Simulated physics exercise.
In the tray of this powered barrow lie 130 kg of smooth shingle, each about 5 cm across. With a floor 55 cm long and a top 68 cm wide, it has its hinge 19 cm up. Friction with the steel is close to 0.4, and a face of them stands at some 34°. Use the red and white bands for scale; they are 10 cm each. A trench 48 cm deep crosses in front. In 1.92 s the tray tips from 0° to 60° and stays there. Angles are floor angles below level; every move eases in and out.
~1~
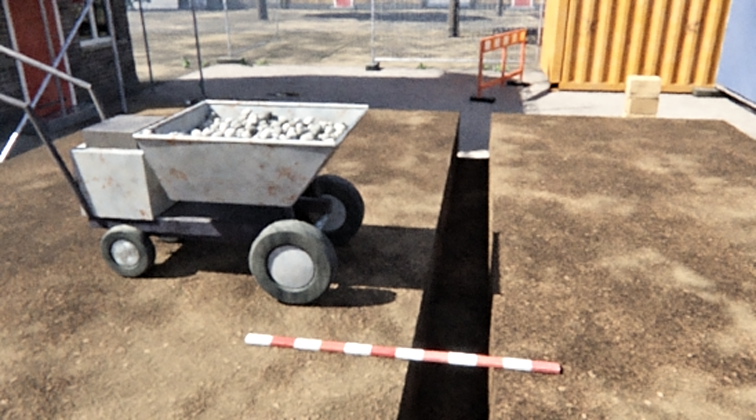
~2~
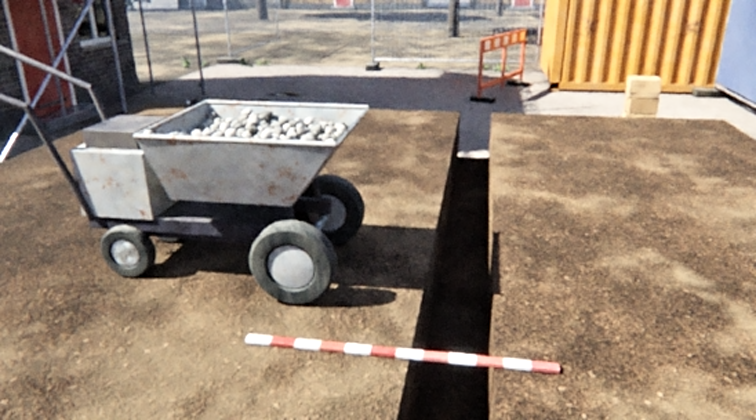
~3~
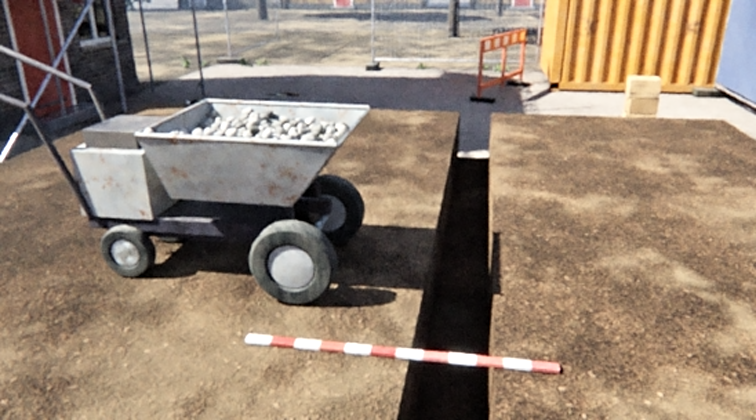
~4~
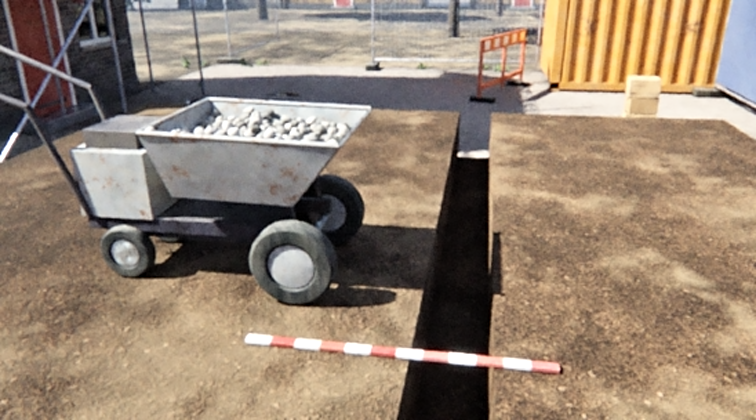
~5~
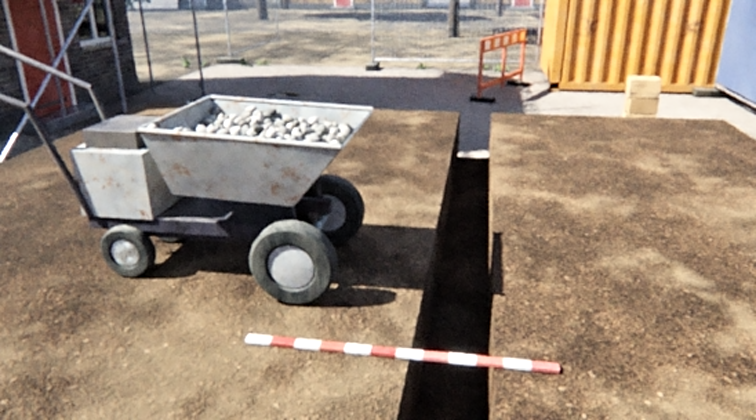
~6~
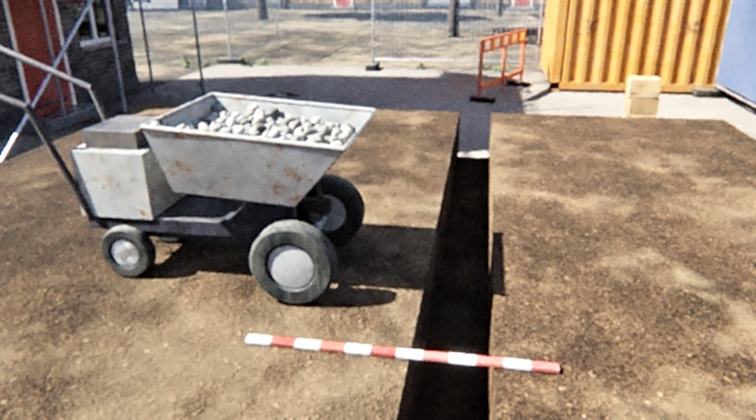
The clip opens on a grey, rust-marked powered barrow loaded with smooth pale stones, standing left of a narrow trench with a red-and-white pole across it. The tray begins to tilt slowly, its front lip dipping slightly toward the right, while the wheels stay still and the stones ride along with it.
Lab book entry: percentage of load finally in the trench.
Approx. 79 percent.
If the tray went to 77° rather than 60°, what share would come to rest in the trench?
Expect roughly 90 per cent.
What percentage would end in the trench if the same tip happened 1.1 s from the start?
70 %.
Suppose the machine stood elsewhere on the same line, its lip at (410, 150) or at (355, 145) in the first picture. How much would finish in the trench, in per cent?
20 %, then 65 %.
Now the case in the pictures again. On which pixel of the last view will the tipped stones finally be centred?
Roughly (461, 349), I'd say.
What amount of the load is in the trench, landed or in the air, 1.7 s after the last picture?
Around 30 per cent of it, at that instant.
Then, 1.1 s after the last picture the floor is at 51°, 100 % in the tray; the foremost stones are at (429, 208).
Then, 1.7 s after the last picture the floor is at 60°, 67 % in the tray, 30 % in the trench, 3 % past the trench; the foremost stones are at (552, 301).
Then, 2.1 s after the last picture the floor is at 60°, 44 % in the tray, 47 % in the trench, 9 % past the trench; the foremost stones are at (609, 307).
Then, 4.0 s after the last picture the floor is at 60°, 12 % in the tray, 79 % in the trench, 9 % past the trench; the foremost stones are at (625, 300).
